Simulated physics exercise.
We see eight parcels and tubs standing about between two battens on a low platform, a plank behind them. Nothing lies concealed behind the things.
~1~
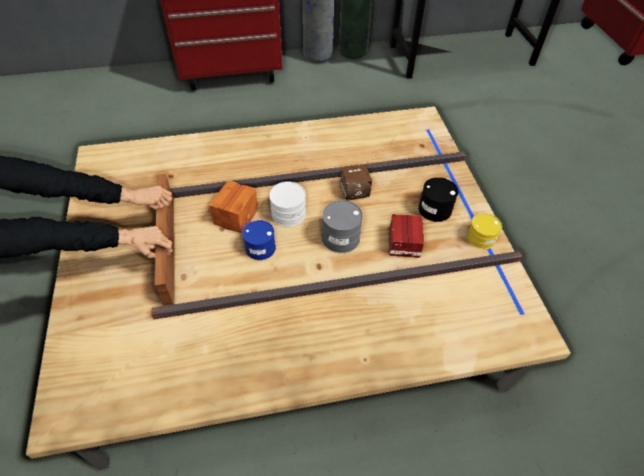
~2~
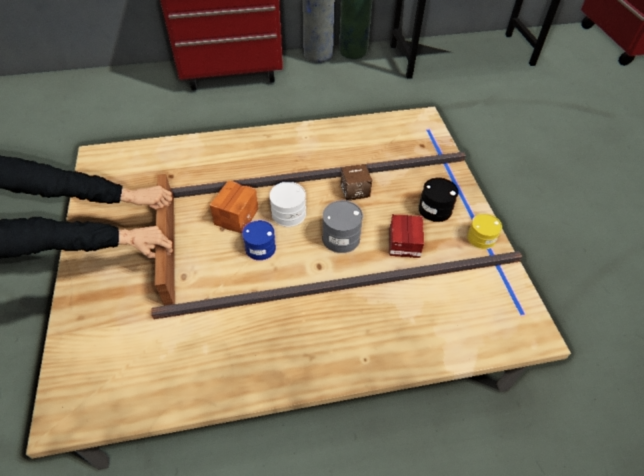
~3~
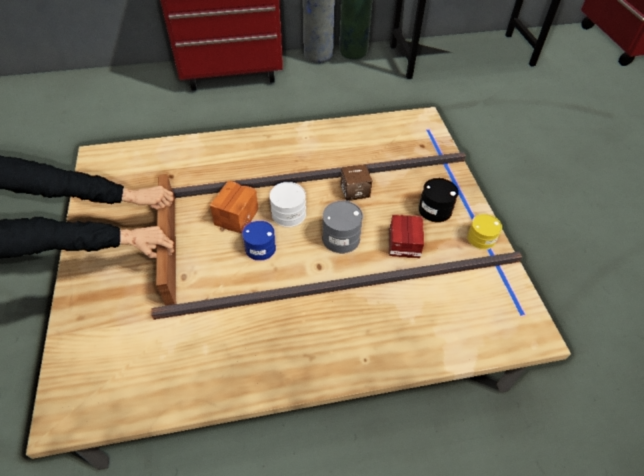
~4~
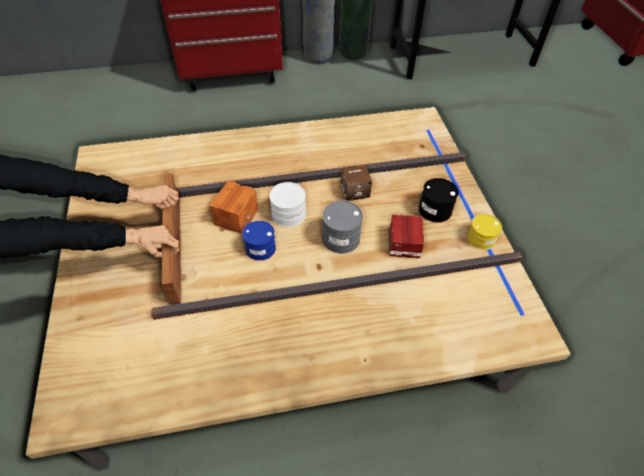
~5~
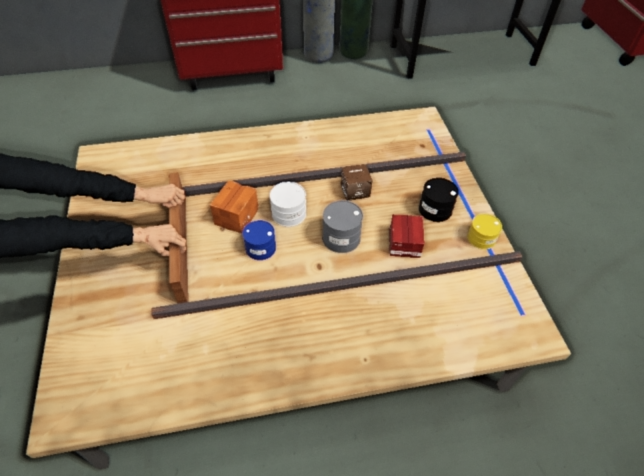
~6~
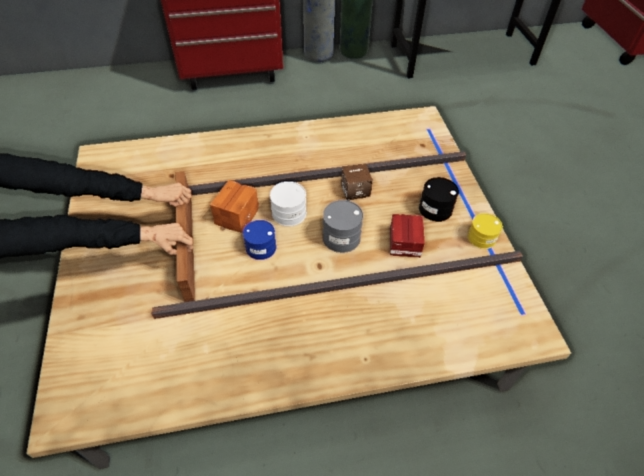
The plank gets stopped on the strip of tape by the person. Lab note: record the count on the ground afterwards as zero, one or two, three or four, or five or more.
I foresee five or more drops here.
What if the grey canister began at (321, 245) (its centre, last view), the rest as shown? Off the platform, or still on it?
In this case the grey canister does not drop.
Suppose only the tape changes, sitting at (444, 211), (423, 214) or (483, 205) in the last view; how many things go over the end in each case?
Result per try: 1; 1; 8.
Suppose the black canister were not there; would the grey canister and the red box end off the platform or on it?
I'd say the grey canister gets knocked off and the red box stays aboard.
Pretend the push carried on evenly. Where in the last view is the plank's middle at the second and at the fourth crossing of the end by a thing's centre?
At (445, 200) for the second, at (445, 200) for the fourth.
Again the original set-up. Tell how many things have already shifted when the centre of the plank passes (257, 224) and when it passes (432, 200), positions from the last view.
At the one place 3, at the other 8.
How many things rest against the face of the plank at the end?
It adds up to 3.
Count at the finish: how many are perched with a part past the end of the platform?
My count gives 3.
Soon after, none off yet; yellow canister at rest near (485, 231); black canister at rest near (439, 199); red box at rest near (407, 236).
After that, none off yet; yellow canister at rest near (485, 231); black canister at rest near (439, 199); red box displaced about its own width near (433, 240).
And then, none off yet; yellow canister displaced a little near (498, 235); black canister displaced well along near (493, 195); red box displaced about its own width near (456, 245).
In the end, the number that fall off is five or more; gone, white canister, grey canister, brown box, black canister and yellow canister.
